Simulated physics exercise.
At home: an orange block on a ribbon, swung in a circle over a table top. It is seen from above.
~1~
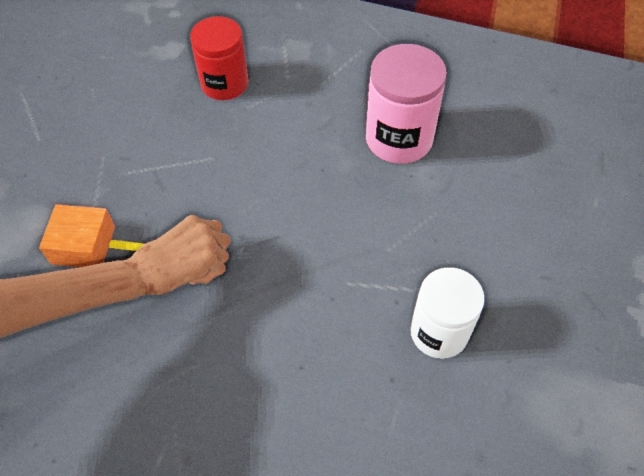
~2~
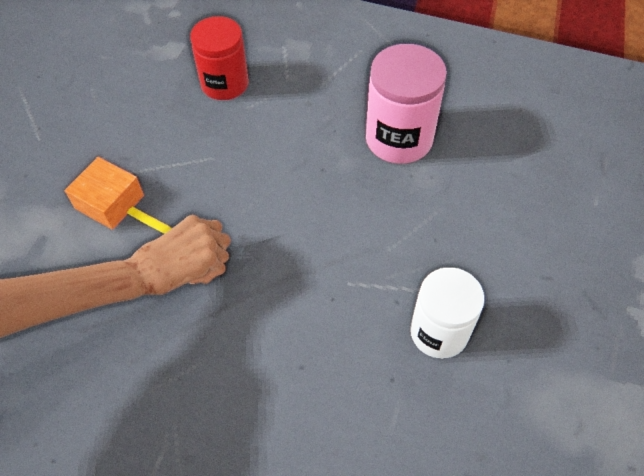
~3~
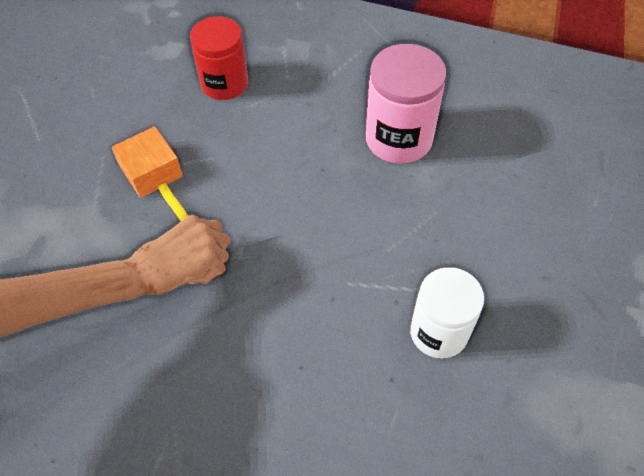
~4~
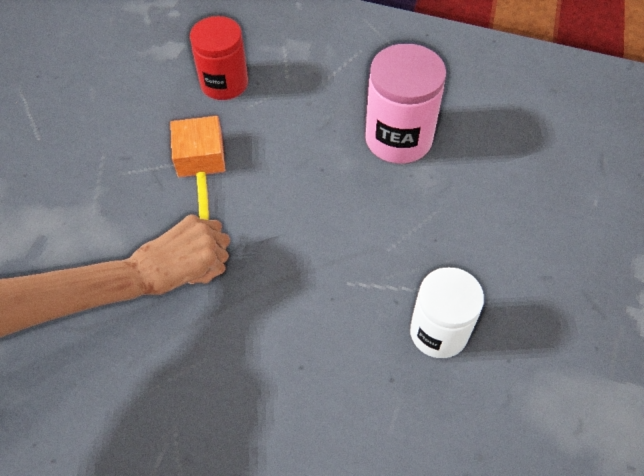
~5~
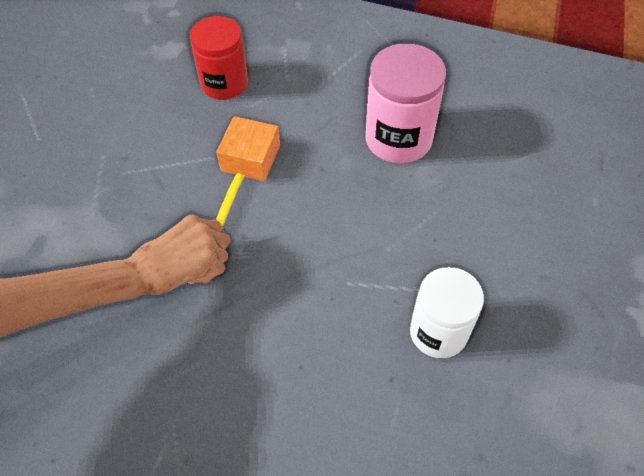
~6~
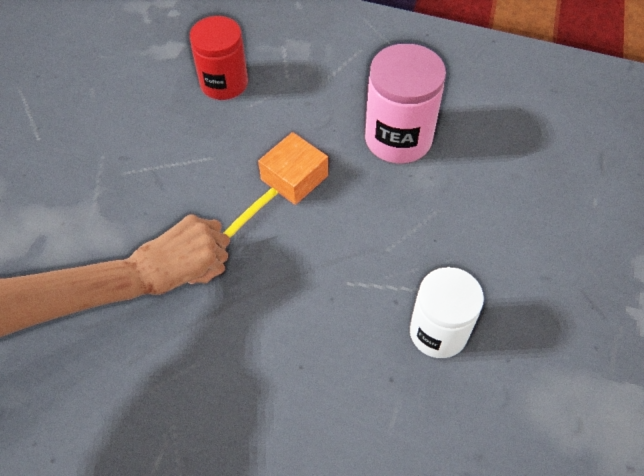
Orange block on a yellow ribbon swinging clockwise around a person's fist above a grey tabletop with red, pink and white containers.
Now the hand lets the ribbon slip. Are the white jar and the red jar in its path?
The white jar is struck. The red jar remains clear.
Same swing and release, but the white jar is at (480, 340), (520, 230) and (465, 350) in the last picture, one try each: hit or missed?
First place: Is bumped; second place: Stays untouched; third place: Gets hit.
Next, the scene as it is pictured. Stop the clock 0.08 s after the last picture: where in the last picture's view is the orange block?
Around (363, 236).
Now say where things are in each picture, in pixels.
Orange block (73, 228); white jar (452, 295); red jar (216, 33); pink canister (409, 70), in the first picture.
Orange block (101, 183), in the second picture.
Orange block (144, 152), in the third picture.
Orange block (195, 137), in the fourth picture.
Orange block (248, 139), in the fifth picture.
Orange block (293, 158); white jar (452, 295); red jar (215, 33); pink canister (408, 69); going round clockwise, in the sixth picture.
Then, 0.08 s later than the last view, block near (363, 236).
Then, 0.20 s later than the last view, block near (422, 289); white jar pushed aside.
Finally, block near (432, 293); white jar pushed aside. The white jar gets hit and the red jar escapes it.
